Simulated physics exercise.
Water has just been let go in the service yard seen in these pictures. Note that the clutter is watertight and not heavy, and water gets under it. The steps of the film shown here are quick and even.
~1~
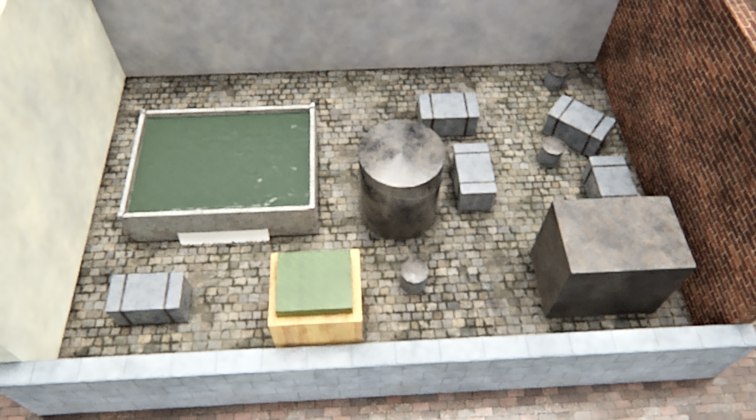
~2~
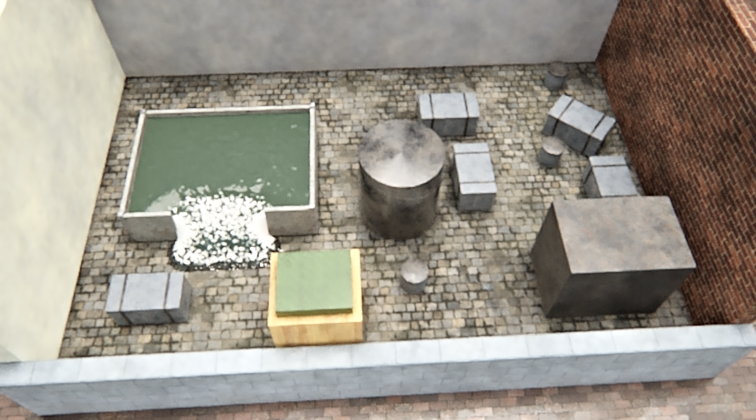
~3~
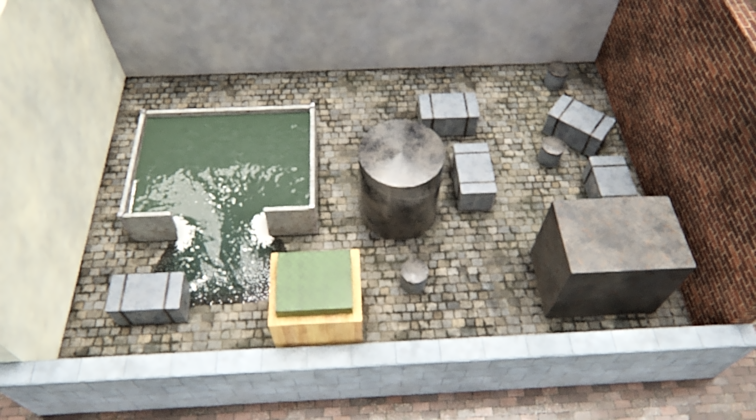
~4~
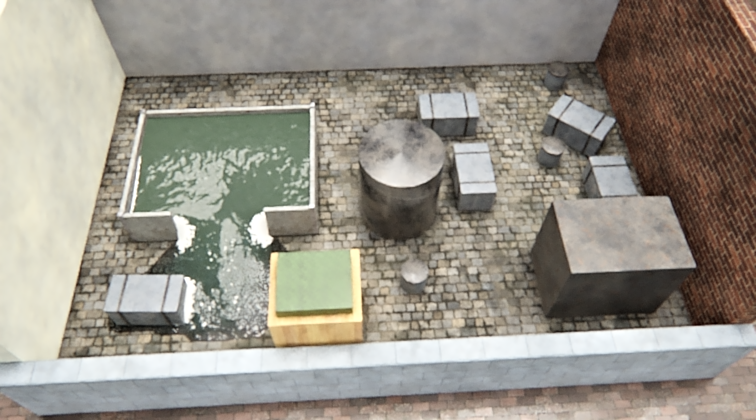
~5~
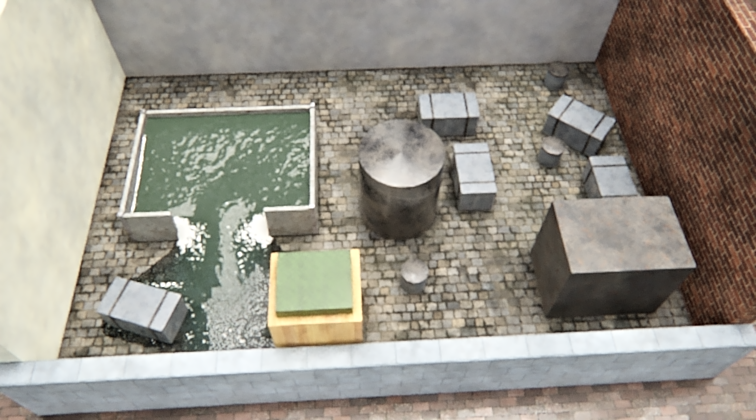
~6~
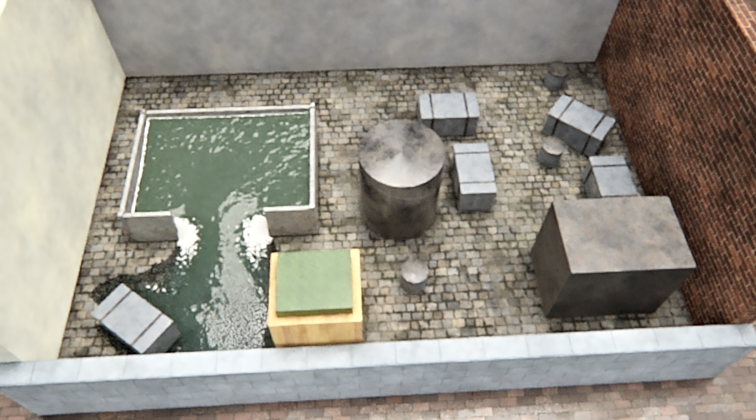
Green water bursts through the pool's front wall, spreads over the paving and turns a gray trunk.
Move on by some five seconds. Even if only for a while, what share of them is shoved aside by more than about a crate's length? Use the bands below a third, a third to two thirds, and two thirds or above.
It falls below a third.
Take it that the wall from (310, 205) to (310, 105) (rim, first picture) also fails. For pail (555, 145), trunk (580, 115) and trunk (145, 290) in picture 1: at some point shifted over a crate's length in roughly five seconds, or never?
Outcome by item - displaced that far / displaced that far / short of that distance.
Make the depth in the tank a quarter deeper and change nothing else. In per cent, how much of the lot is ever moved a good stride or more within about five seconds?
About 20 %.
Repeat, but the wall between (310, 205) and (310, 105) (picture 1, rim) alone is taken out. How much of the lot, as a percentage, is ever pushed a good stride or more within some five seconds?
Estimate: Some 80 per cent.
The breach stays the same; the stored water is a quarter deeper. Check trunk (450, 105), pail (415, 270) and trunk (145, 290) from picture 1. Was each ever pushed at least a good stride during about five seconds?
First one stopped before it, second one reached the mark, third one reached the mark.
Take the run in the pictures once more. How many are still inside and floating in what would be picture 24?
Tally: 1.
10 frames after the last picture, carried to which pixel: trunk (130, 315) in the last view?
I'd put it at about (80, 308).
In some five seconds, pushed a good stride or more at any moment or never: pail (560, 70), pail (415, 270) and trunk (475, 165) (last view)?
Taking them as listed, the first remained nearby, the next cleared the mark, and the last remained nearby.
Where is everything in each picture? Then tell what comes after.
In the first picture, a trunk at (145, 291) rests on the ground; a pail at (415, 271), on the bottom; 0 of 8 have shifted.
In the second picture, a trunk at (145, 291) rests on the ground; a pail at (415, 271) rests on the ground; 0 of 8 have shifted.
In the third picture, a trunk at (145, 291), on the bottom; a pail at (415, 271) rests on the ground; 0 of 8 have shifted.
In the fourth picture, a trunk at (144, 293) rests on the ground; a pail at (415, 271), on the bottom; 0 of 8 have shifted.
In the fifth picture, a trunk at (139, 303) rests on the ground, close to its start; a pail at (415, 271) rests on the ground; 1 of 8 have shifted.
In the sixth picture, a trunk at (131, 317), on the bottom, a stride from its start; a pail at (415, 271), on the bottom; 1 of 8 have shifted.
A moment on, 1 of 8 are well off their spots; 0 afloat.
Next, 1 of 8 are well off their spots; 1 afloat.
Later, 1 of 8 are well off their spots; 1 afloat.
In the end, 1 of 8 are well off their spots, and 2 have been at some point; 2 afloat.
